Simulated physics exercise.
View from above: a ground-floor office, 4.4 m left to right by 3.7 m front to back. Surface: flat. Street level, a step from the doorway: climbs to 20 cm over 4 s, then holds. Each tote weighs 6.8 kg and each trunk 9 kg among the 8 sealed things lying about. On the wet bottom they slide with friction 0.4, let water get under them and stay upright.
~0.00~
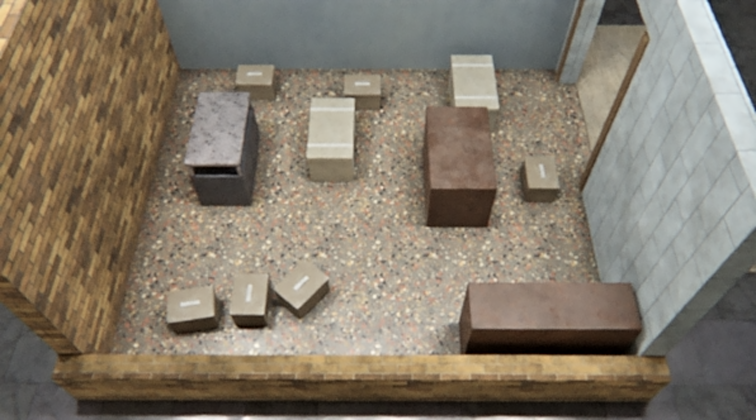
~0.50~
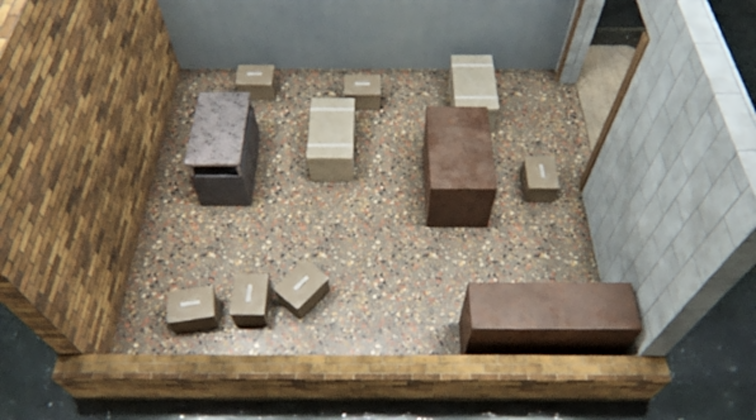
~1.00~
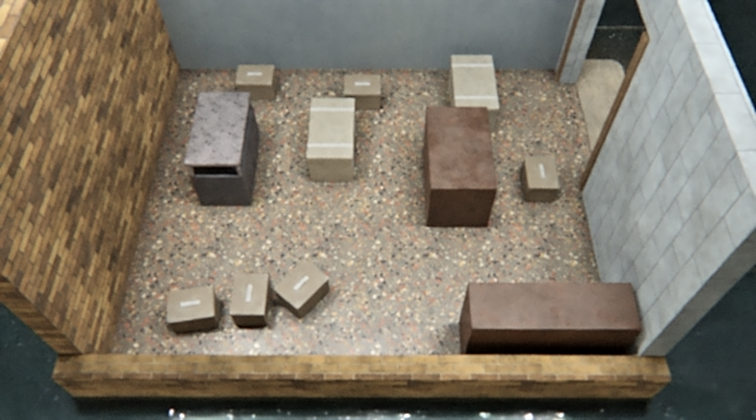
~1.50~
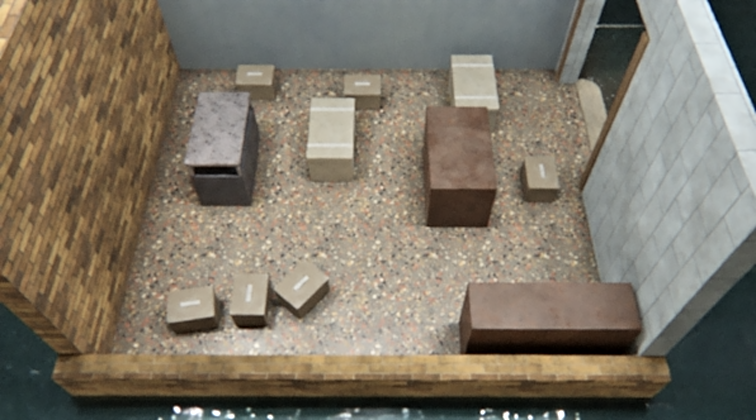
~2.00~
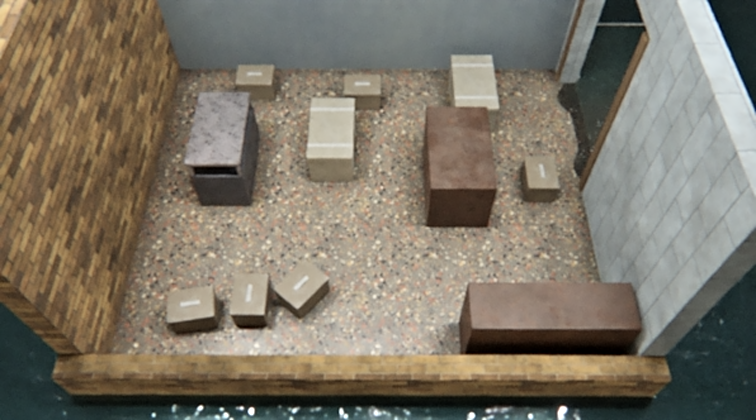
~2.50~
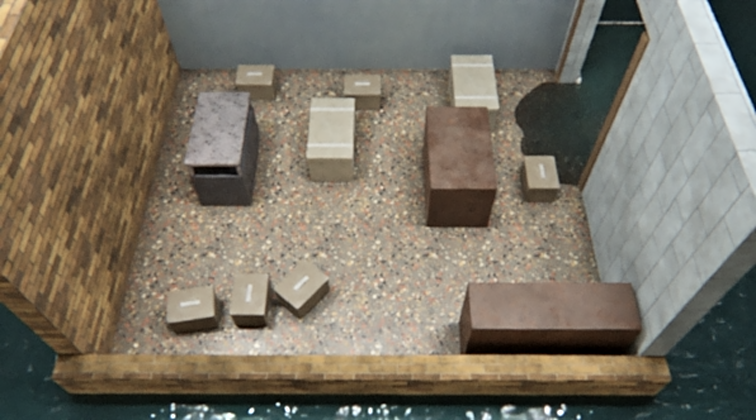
Ground-floor office with scattered boxes and blocks sitting still as dark water rises outside and spreads in through the right-hand doorway.
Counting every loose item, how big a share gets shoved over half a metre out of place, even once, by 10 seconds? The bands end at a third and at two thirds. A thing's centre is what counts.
The moved part is two thirds or larger.
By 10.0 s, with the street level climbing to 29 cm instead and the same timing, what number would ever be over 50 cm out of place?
With that change, 8 of them.
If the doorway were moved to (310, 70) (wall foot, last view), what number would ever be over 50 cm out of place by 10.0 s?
The answer would then be 6.
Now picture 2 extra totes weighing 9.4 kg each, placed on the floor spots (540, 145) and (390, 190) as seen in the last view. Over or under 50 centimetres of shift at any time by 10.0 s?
Well, the first one tops the mark, and the second stays under the mark.
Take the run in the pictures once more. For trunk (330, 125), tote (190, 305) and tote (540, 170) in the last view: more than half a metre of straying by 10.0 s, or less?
Beyond, within, beyond.
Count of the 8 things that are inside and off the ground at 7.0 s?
The number is 4.
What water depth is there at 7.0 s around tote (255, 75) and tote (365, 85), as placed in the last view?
13 and 9 cm.
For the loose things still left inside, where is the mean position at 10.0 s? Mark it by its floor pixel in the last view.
About (272, 225).
After 3.5 s 0 of 8 are over 50 cm from their spots; 0 afloat.
After 4.5 s 1 of 8 are over 50 cm from their spots; 1 afloat.
After 7.0 s 5 of 8 are over 50 cm from their spots; 4 afloat.
After 10.0 s 5 of 8 are over 50 cm from their spots, and 6 have been at some point; 8 afloat.
